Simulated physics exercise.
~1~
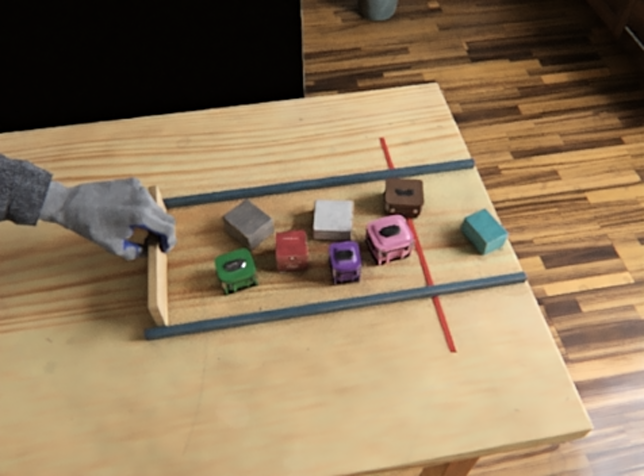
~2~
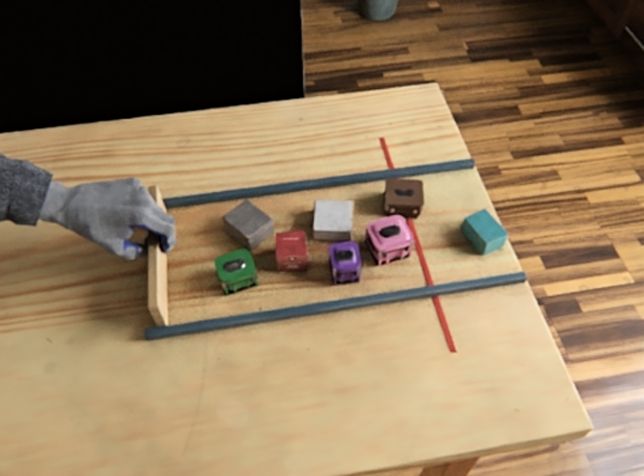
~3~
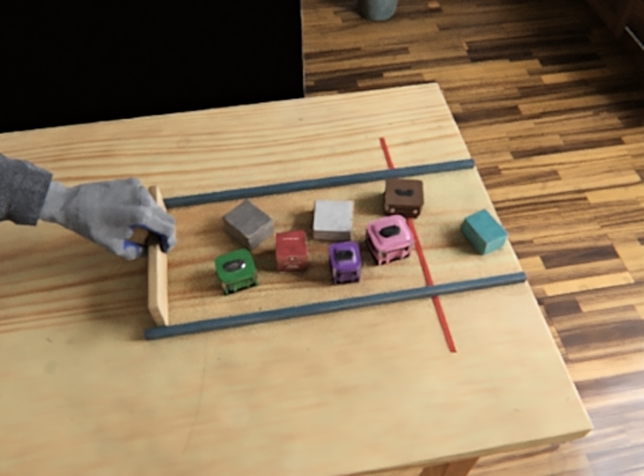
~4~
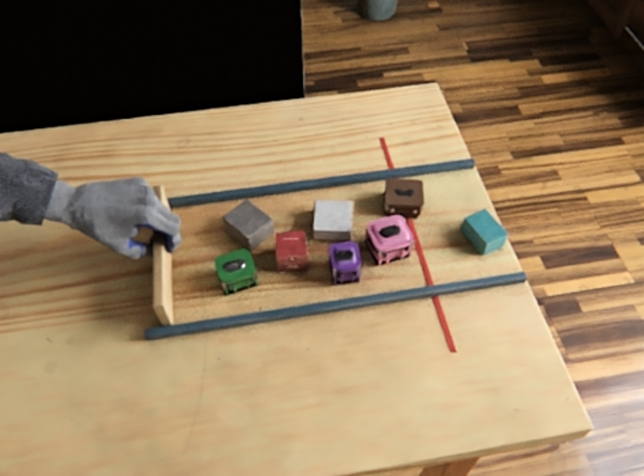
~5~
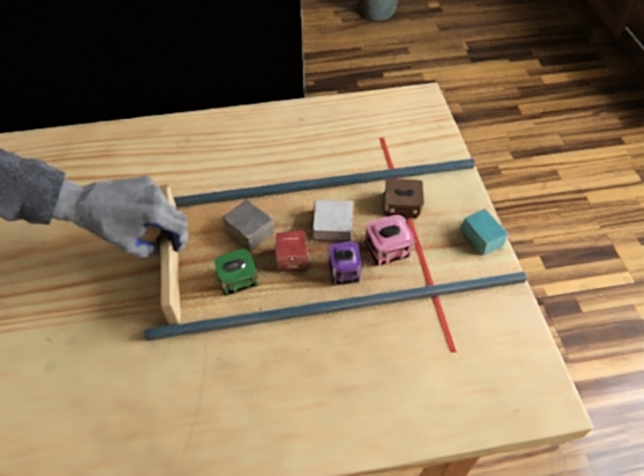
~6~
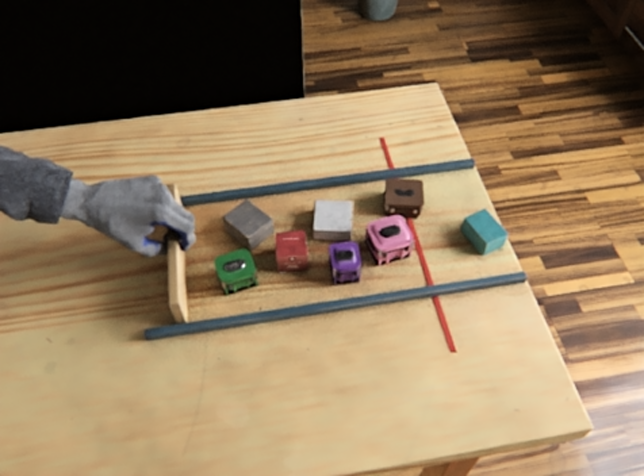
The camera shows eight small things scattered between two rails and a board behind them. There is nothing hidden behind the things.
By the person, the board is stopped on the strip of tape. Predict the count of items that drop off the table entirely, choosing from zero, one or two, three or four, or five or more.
The push is going to clear one or two off the end.
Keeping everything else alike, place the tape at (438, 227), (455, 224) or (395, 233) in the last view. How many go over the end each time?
Try 1: 3; try 2: 5; try 3: 1.
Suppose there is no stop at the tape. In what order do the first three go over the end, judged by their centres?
Taking them earliest first, it's the turquoise block, the brown case and the pink case.
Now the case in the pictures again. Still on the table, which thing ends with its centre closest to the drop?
The brown case finishes closest.
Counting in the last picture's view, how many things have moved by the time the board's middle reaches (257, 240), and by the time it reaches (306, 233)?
At the one place 3, at the other 6.
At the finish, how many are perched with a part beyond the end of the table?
2 in all.
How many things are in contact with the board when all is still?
My count gives 3.
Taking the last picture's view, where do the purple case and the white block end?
Listed in order, first is (446, 268) and the other is (456, 202).
A little later, none off yet; turquoise block at rest near (484, 232); brown case at rest near (403, 199); pink case moving near (392, 239).
When it is over, the number that fall off is one or two; down, turquoise block.
